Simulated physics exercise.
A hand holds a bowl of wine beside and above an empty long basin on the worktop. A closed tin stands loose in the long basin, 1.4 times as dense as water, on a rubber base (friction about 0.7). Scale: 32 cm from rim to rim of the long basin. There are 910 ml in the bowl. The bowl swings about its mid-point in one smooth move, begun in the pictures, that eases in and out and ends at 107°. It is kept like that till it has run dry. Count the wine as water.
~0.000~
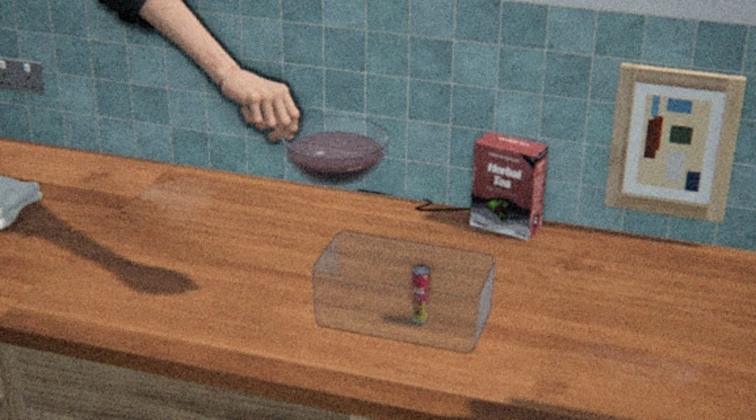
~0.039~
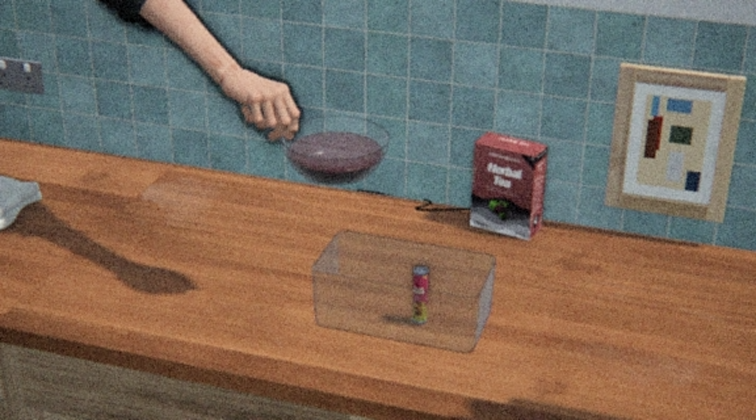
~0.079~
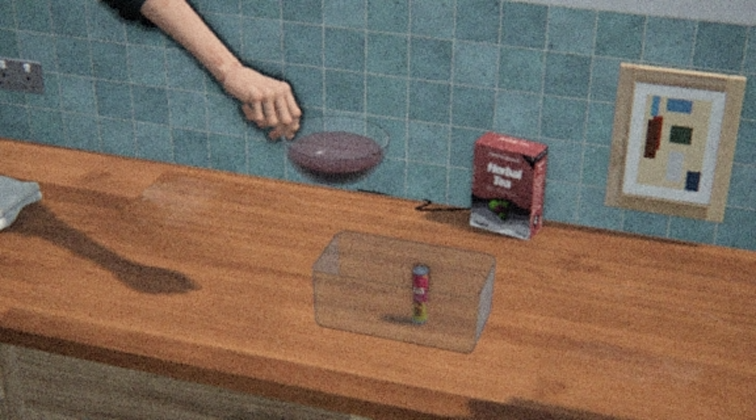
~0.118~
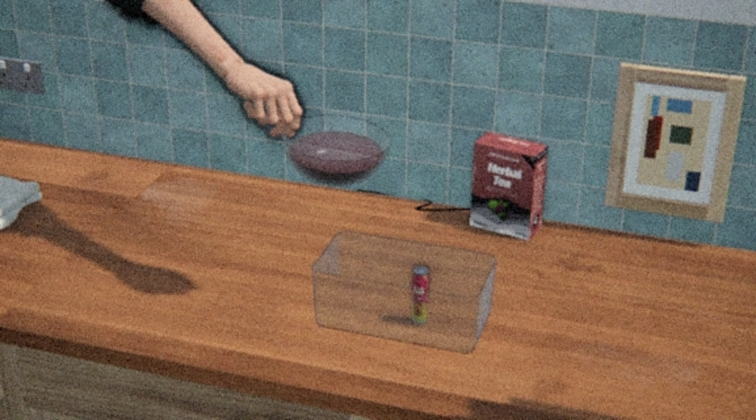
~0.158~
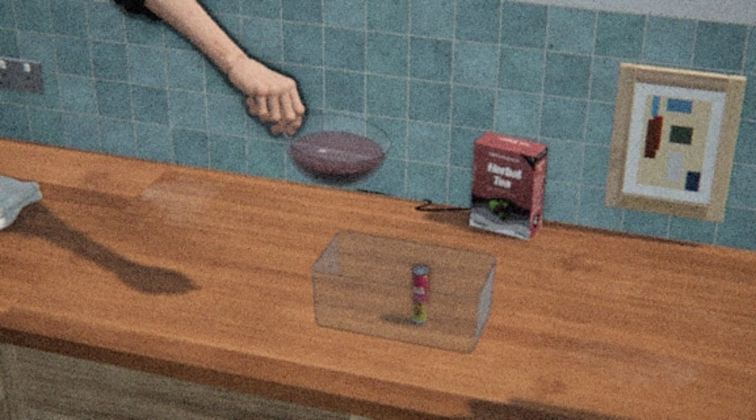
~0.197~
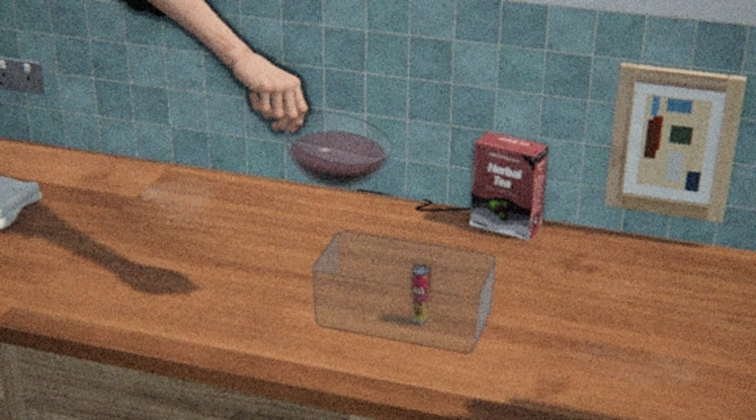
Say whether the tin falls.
The tin keeps standing.
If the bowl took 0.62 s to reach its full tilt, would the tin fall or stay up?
The tin falls.
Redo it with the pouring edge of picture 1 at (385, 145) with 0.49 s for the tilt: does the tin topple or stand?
Then it topples.
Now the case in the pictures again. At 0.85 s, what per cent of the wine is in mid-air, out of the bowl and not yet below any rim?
About 8 per cent.
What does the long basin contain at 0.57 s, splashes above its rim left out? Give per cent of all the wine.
Some 8 per cent.
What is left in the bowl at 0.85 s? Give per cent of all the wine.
Some 0 per cent.
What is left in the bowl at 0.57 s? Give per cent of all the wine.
Near 38 in a hundred.
By 0.57 s the tilt is 71° and 38 per cent is still to pour; the tin stands where it began.
By 0.85 s the tilt is 104° and 0 per cent is still to pour; the tin stands where it began.
By 1.14 s the tilt is 107° and 0 per cent is still to pour; the tin stands where it began.
By 1.45 s the tilt is 107° and 0 per cent is still to pour; the tin stands where it began.
At rest the tin stands where it began.
